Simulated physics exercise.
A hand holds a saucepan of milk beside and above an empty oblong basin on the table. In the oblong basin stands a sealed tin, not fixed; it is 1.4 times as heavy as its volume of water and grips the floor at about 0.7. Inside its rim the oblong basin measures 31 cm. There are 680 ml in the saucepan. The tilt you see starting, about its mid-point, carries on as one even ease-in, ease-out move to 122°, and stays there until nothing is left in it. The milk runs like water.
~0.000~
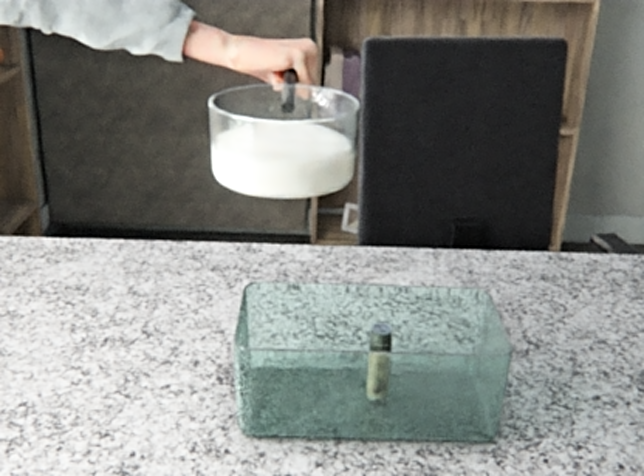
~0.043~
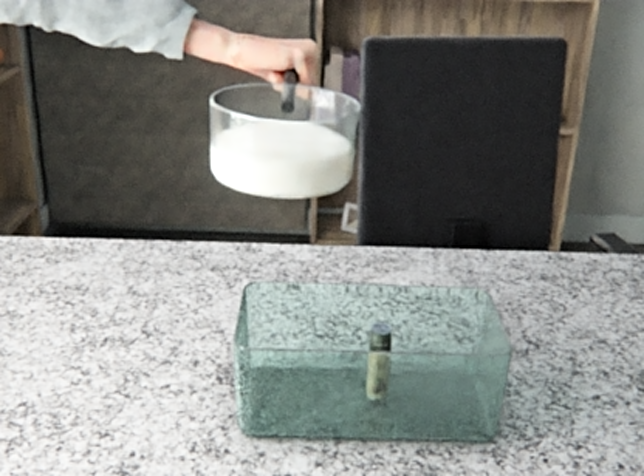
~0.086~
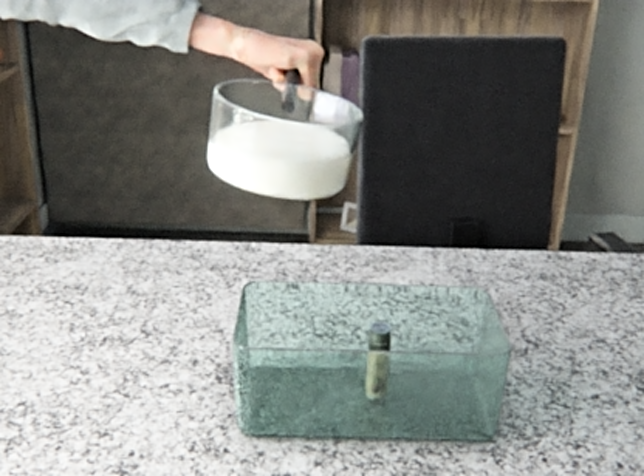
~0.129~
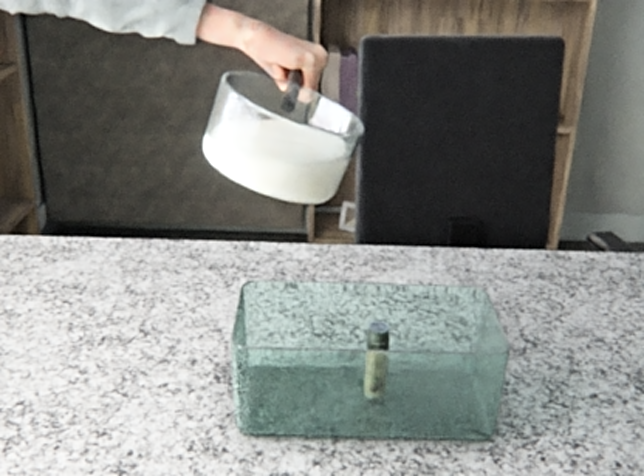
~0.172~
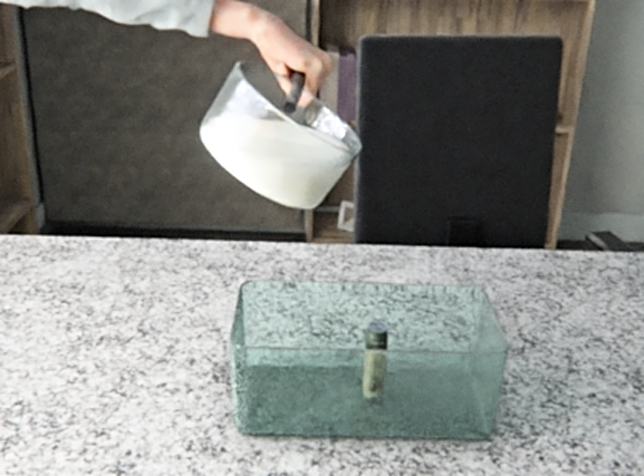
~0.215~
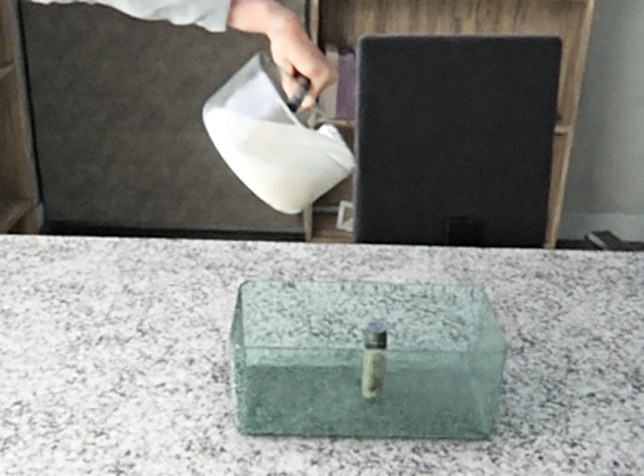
The footage shows a hand holding a clear saucepan of white milk above a speckled table with a greenish, transparent oblong basin on it; the hand tilts the pan steadily to the right, and the milk shifts toward its lower rim.
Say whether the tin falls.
It falls.
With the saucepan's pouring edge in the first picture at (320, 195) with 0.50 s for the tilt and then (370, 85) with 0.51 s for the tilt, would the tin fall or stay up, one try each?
First it stays up; then it topples.
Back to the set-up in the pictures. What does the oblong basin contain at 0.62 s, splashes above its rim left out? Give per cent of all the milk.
About 88 per cent.
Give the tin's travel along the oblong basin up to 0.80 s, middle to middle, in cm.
Some 5 cm.
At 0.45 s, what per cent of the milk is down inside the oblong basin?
Near 18 in a hundred.
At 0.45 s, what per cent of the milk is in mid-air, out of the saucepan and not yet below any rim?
Near 70 in a hundred.
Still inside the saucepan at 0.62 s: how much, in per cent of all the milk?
Near 1 in a hundred.
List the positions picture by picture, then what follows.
In the first picture, it leans 0°; its right rim is at (359, 106); the milk meets the walls at (216, 137) and (353, 142); the oblong basin's rim runs from (240, 314) to (500, 321); the tin's top is at (382, 332).
In the second picture, it leans 2°; its right rim is at (360, 109); the milk meets the walls at (216, 137) and (353, 142).
In the third picture, it leans 9°; its right rim is at (361, 117); the milk meets the walls at (214, 135) and (352, 143).
In the fourth picture, it leans 19°; its right rim is at (362, 130); the milk meets the walls at (210, 130) and (351, 145).
In the fifth picture, it leans 32°; its right rim is at (360, 147); the milk meets the walls at (205, 123) and (352, 148).
In the sixth picture, it leans 48°; its right rim is at (352, 167); the milk meets the walls at (211, 112) and (347, 151); 1 per cent is over the edge.
By 0.45 s the tilt is 119° and 12 per cent is still to pour; the tin stands where it began.
By 0.62 s the tilt is 122° and 1 per cent is still to pour; the tin leans 5°.
By 0.80 s the tilt is 122° and 0 per cent is still to pour; the tin leans 32°.
By 1.00 s the tilt is 122° and 0 per cent is still to pour; the tin lies on its side.
At rest the tin lies on its side.
